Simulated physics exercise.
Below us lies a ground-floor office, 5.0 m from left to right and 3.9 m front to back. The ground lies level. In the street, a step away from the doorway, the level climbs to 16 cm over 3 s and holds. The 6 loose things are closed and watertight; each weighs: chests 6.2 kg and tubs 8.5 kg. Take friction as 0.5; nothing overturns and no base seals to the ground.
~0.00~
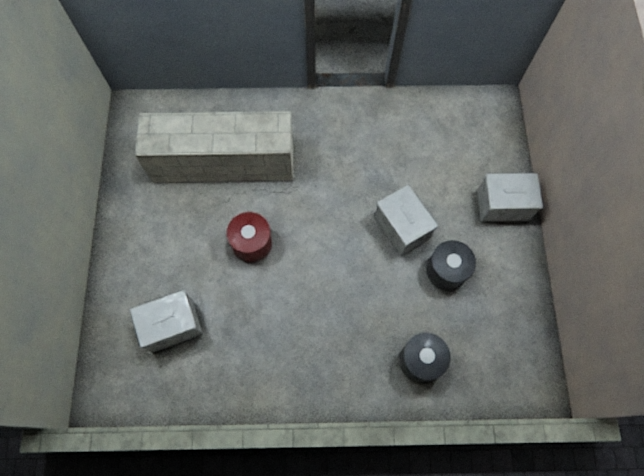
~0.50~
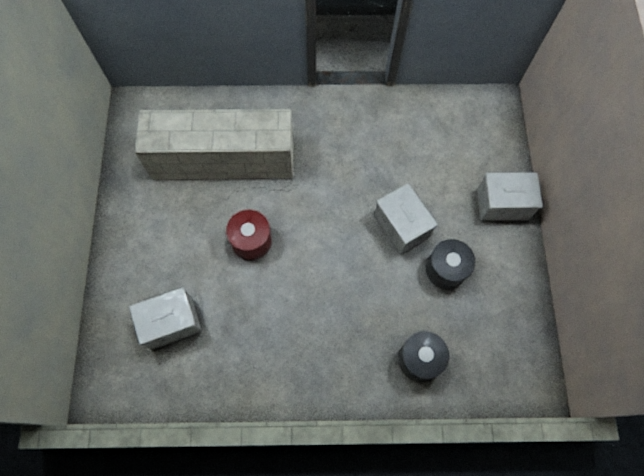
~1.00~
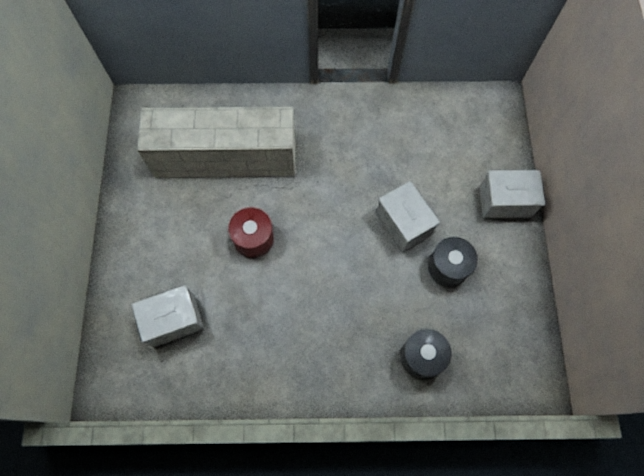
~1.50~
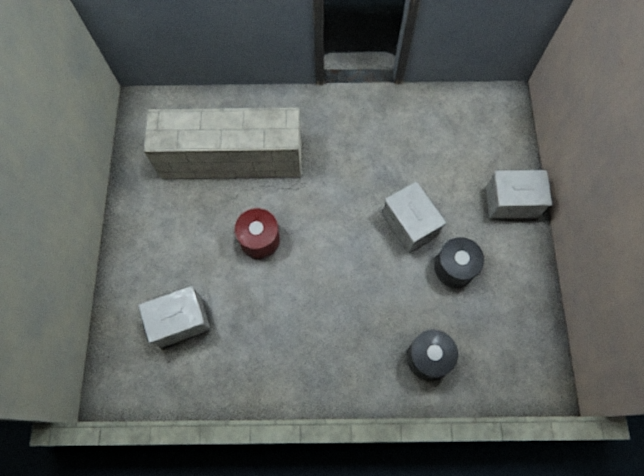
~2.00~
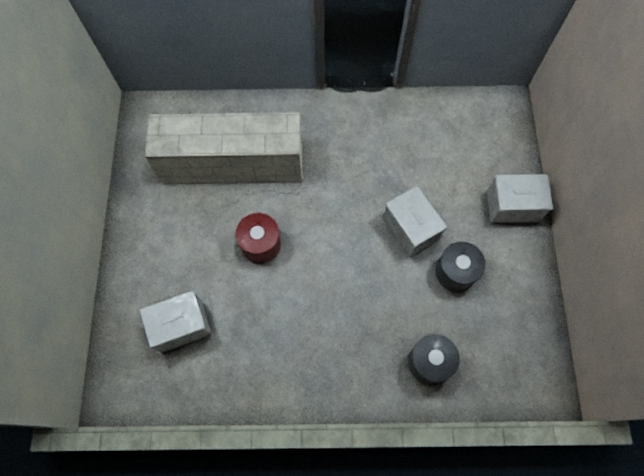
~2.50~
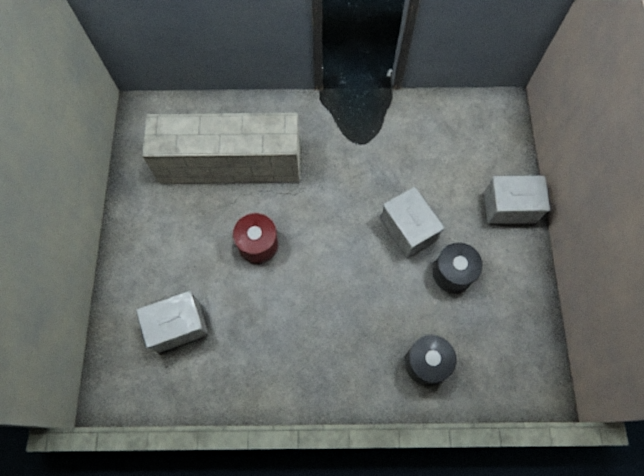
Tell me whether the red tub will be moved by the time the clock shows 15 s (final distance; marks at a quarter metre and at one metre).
Red tub stays put.
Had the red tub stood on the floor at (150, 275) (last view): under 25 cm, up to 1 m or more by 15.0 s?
It barely shifts.
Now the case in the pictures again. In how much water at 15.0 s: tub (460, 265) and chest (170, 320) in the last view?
Roughly 8 and 4 cm.
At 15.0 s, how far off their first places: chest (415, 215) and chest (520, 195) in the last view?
In turn: 200 cm, 140 cm.
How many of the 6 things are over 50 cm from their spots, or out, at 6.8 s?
1 of them.
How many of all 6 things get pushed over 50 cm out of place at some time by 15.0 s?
That makes 5.
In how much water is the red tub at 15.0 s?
About 4 cm.
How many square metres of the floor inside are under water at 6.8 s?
About 14 m2.
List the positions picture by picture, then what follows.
The first frame shows the red tub at (248, 232) rests on the ground; 0.0 m2 under water; 0 of 6 have shifted.
The second frame shows the red tub at (248, 230), on the bottom; 0.0 m2 under water; 0 of 6 have shifted.
The third frame shows the red tub at (250, 227) rests on the ground; water covers 0.0 m2; 0 of 6 have shifted.
The fourth frame shows the red tub at (256, 228) rests on the ground; 0.0 m2 under water; 0 of 6 have shifted.
The fifth frame shows the red tub at (257, 233) rests on the ground; 0.0 m2 under water; 0 of 6 have shifted.
The sixth frame shows the red tub at (255, 233) rests on the ground; 0.4 m2 under water; 0 of 6 have shifted.
After 3.5 s the red tub is near (255, 233), 0.0 m from its start, aground; 0 afloat.
After 6.8 s the red tub is near (255, 233), 0.0 m from its start, aground; 1 afloat.
After 11.0 s the red tub is near (255, 233), 0.0 m from its start, aground; 3 afloat.
After 15.0 s the red tub is near (255, 233), 0.0 m from its start, aground; 5 afloat.
